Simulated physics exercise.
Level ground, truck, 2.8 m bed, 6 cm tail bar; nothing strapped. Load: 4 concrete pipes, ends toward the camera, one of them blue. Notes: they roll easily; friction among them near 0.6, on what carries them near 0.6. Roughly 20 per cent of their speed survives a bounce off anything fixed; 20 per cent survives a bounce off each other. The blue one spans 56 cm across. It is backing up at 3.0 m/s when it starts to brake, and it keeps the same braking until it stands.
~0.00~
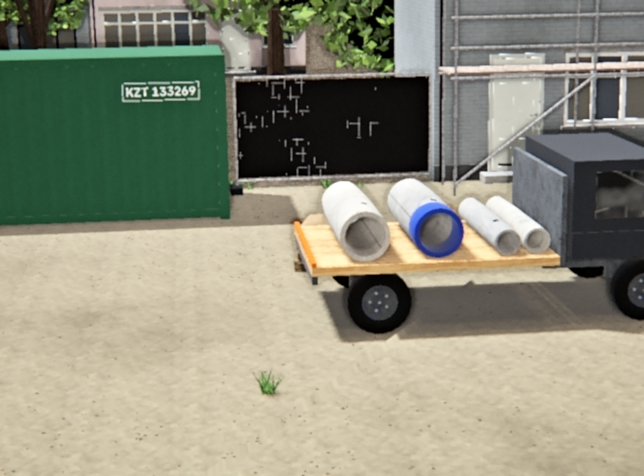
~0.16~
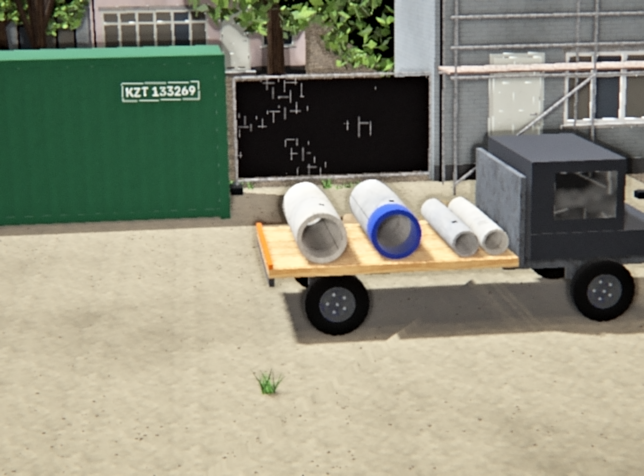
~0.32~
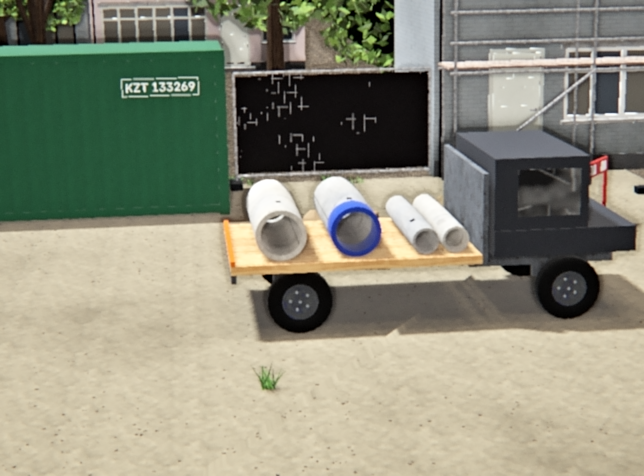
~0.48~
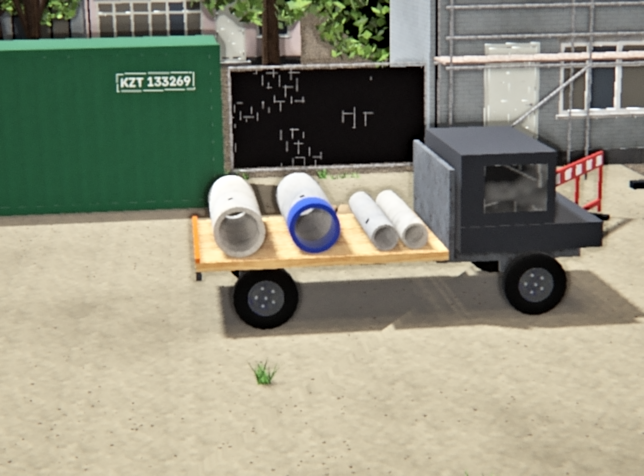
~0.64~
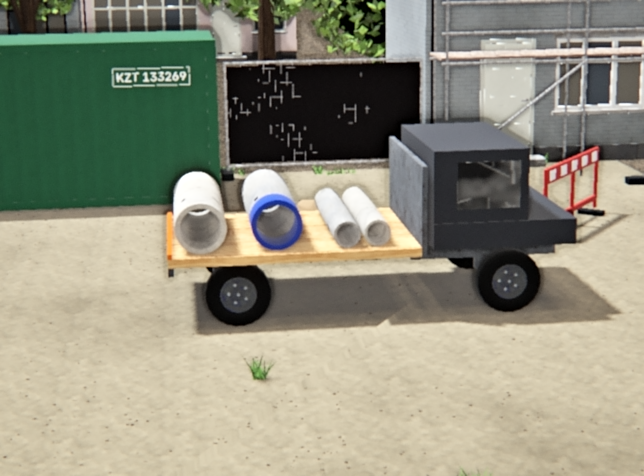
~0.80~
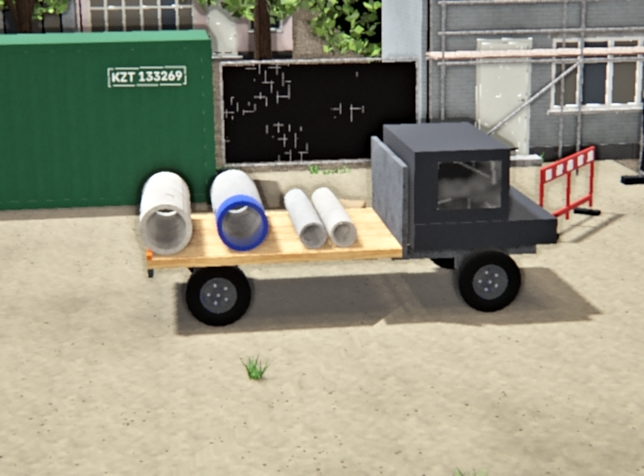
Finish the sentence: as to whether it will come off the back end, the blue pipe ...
... will.
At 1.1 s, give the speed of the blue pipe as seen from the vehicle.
Reading: Roughly 1.5 m/s.
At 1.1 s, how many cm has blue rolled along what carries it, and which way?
By then blue sits 80 left of where it began.
By 1.1 s, blue is on the bed, 60 cm from the bar, rolling towards it; 1 over the tail so far.
By 1.4 s, blue is on the bed, 15 cm from the bar, rolling towards it; 1 over the tail so far.
By 1.7 s, blue is going over the tail; 2 over the tail so far.
Finally (7.0 s), blue is over the tail and down; 3 over the tail so far.
